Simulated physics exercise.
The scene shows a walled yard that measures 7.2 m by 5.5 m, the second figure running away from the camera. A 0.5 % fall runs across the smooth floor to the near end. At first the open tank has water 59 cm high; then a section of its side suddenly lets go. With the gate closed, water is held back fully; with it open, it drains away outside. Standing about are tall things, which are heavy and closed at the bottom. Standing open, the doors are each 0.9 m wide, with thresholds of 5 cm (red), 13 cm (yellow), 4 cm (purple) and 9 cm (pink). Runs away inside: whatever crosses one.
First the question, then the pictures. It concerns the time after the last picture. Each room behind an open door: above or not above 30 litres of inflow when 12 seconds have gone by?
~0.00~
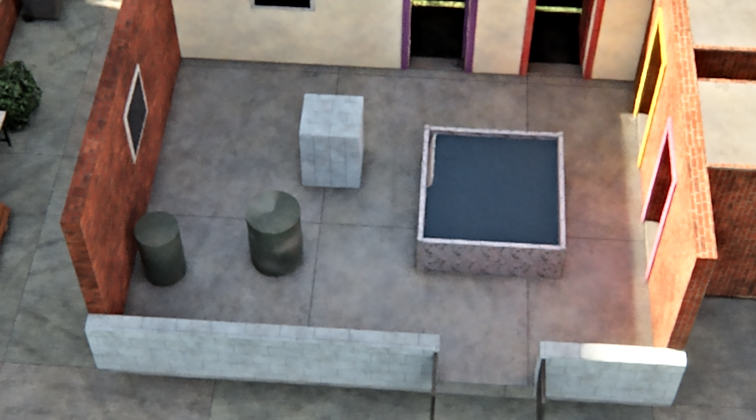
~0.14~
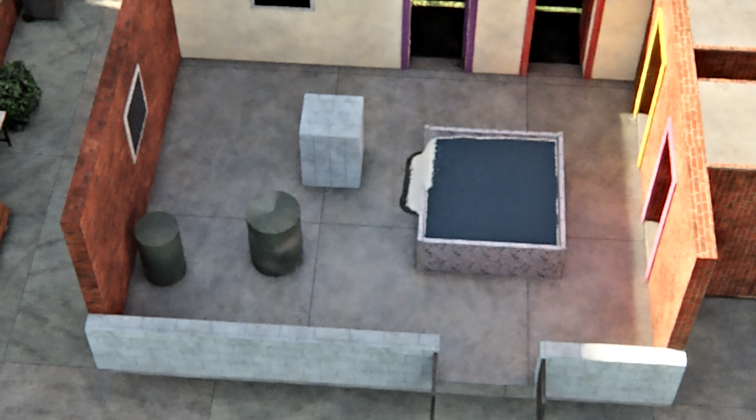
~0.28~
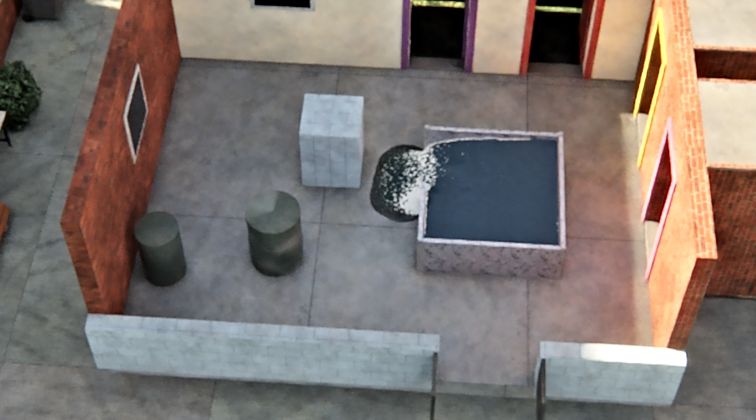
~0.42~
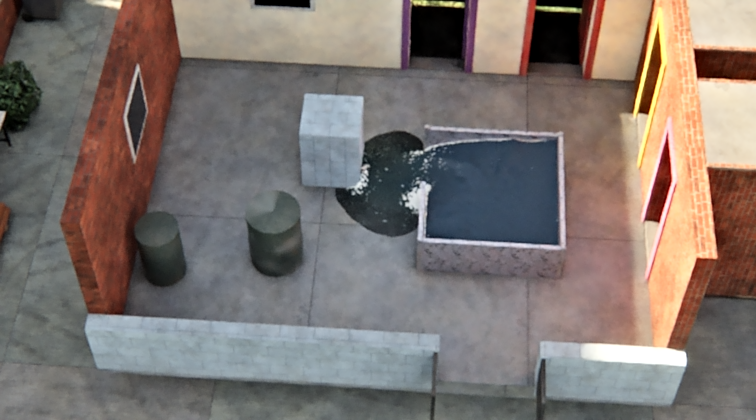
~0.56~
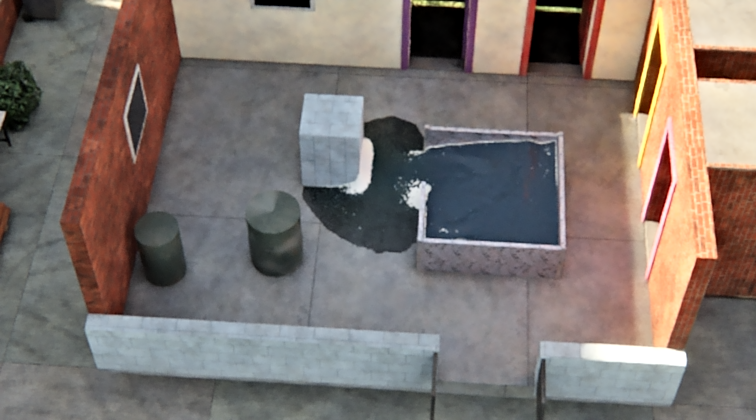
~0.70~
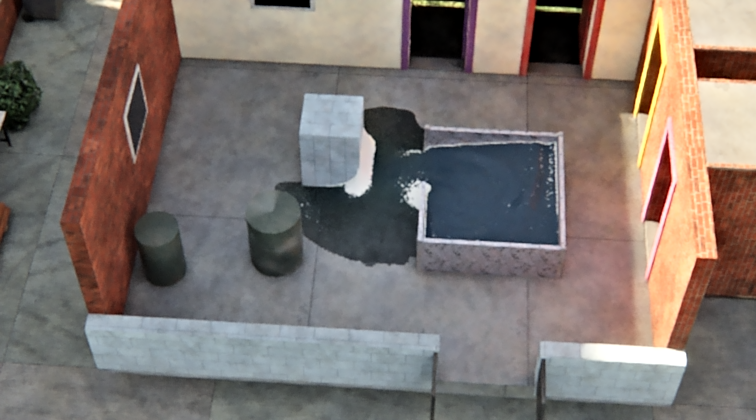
Outcome: At the red door the amount will stay short of the limit; at the yellow door the amount will stay short of the limit; at the purple door the amount will climb above the limit; at the pink door the amount will stay short of the limit.
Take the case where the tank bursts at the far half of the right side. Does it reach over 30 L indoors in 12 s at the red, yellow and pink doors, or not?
For red, too much; for yellow, too much; for pink, too much.
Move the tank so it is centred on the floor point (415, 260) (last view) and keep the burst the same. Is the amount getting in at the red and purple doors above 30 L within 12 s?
Checking the limit: The red door is within it and the purple door is within it.
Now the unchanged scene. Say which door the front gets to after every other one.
The pink door.
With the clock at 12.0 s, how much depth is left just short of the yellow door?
The depth comes to around 3.0 centimetres.
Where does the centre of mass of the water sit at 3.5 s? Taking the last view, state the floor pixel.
Close to (383, 194) in the last picture.
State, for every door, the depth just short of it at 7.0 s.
You'd get red at 2 cm, yellow at 5 cm, purple at 6 cm, and pink at 1 cm.
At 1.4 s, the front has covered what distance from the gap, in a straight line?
About 3.8 m.
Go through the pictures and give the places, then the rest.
The first picture shows still water, 59 cm deep, in the open tank at (492, 189).
In the second picture, the front is at (419, 157), 0.5 m from the gap at (426, 177); 0.2 m2 of floor is under water; 59 cm left at the back of the open tank.
In the third picture, water pours out at (426, 177) and has run 0.8 m, to (379, 205); typically 9 cm deep outside, 59 cm at the open tank's back.
In the fourth picture, the front is at (343, 197), 1.3 m from the gap at (426, 177); 1.5 m2 of floor is under water; 59 cm left at the back of the open tank.
In the fifth picture, water pours out at (426, 177) and has run 1.7 m, to (310, 195); typically 5 cm deep outside, 57 cm at the open tank's back.
In the sixth picture, water pours out at (426, 177) and has run 2.1 m, to a hidden place; typically 4 cm deep outside, 52 cm at the open tank's back.
After 1.4 s water covers 20 % of the floor and is deepest (44 cm) near (361, 173); red door not reached, yellow door not reached, purple door not reached, pink door not reached.
After 2.2 s water covers 35 % of the floor and is deepest (36 cm) near (361, 173); red door not reached, yellow door not reached, purple door 12 cm at the sill, 8 L in, pink door not reached.
After 3.5 s water covers 55 % of the floor and is deepest (26 cm) near (361, 173); red door 2 cm at the sill, 0 L in, yellow door not reached, purple door 10 cm at the sill, 48 L in, pink door not reached.
After 7.0 s water covers 90 % of the floor and is deepest (14 cm) near (373, 183); red door 2 cm at the sill, 0 L in, yellow door 5 cm at the sill, 0 L in, purple door 6 cm at the sill, 91 L in, pink door 1 cm at the sill, 0 L in.
After 12.0 s water covers 95 % of the floor and is deepest (12 cm) near (599, 374); red door 2 cm at the sill, 0 L in, yellow door 3 cm at the sill, 0 L in, purple door 4 cm at the sill, 98 L in, pink door 8 cm at the sill, 0 L in.
